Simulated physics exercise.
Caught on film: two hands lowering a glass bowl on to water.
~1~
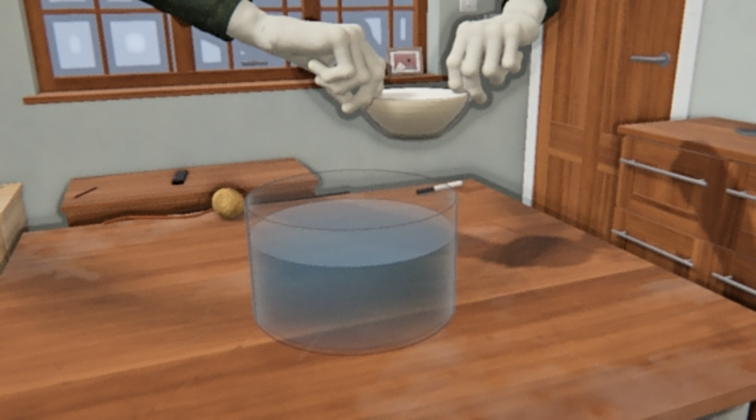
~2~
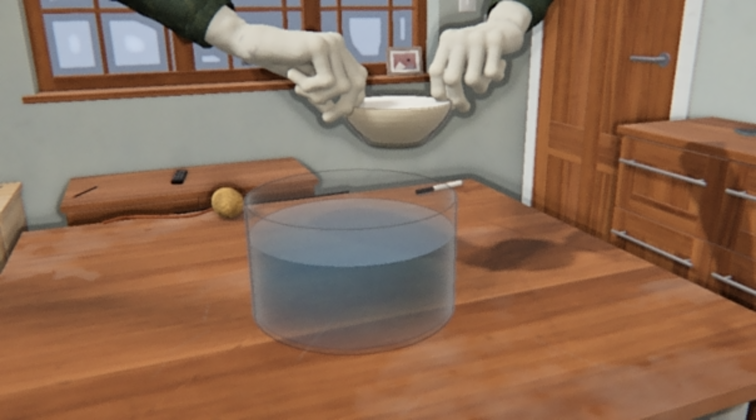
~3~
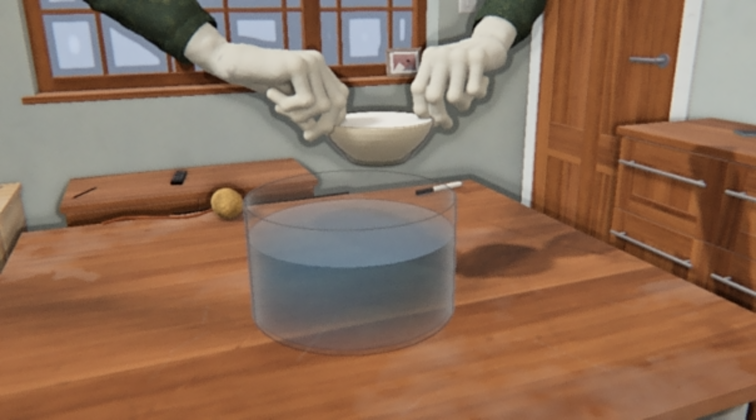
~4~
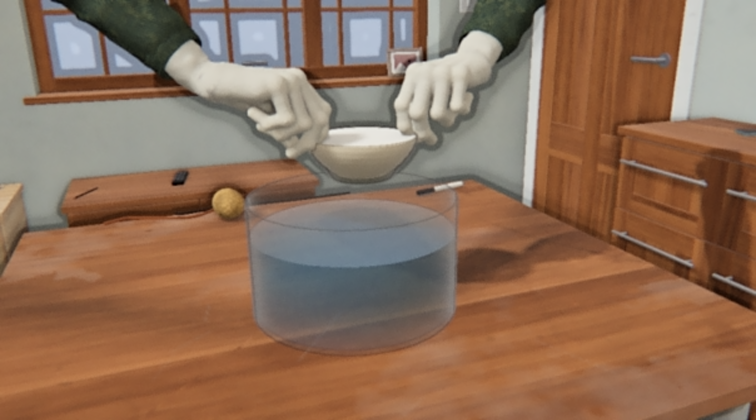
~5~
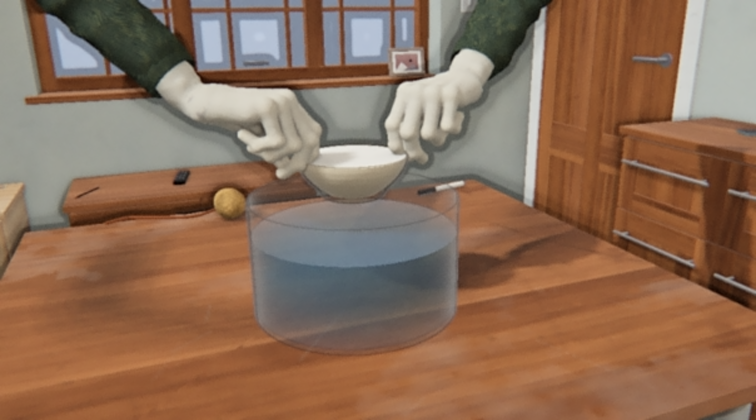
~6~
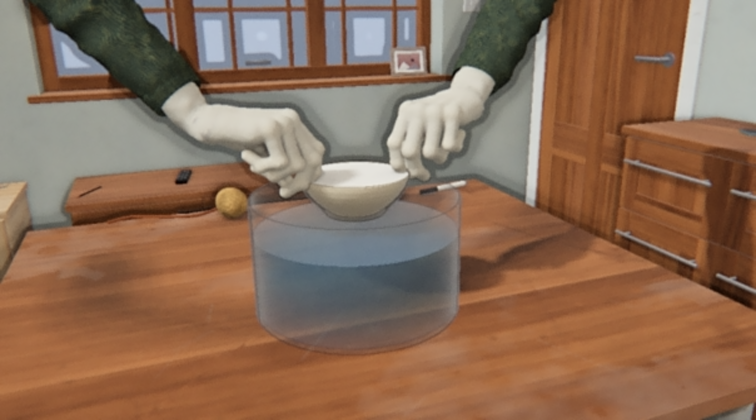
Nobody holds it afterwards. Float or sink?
The bowl fills and founders.
Shortly, the bowl dips into the water.
Then, water pours in over its rim.
At the finish, the bowl lies on the bottom.
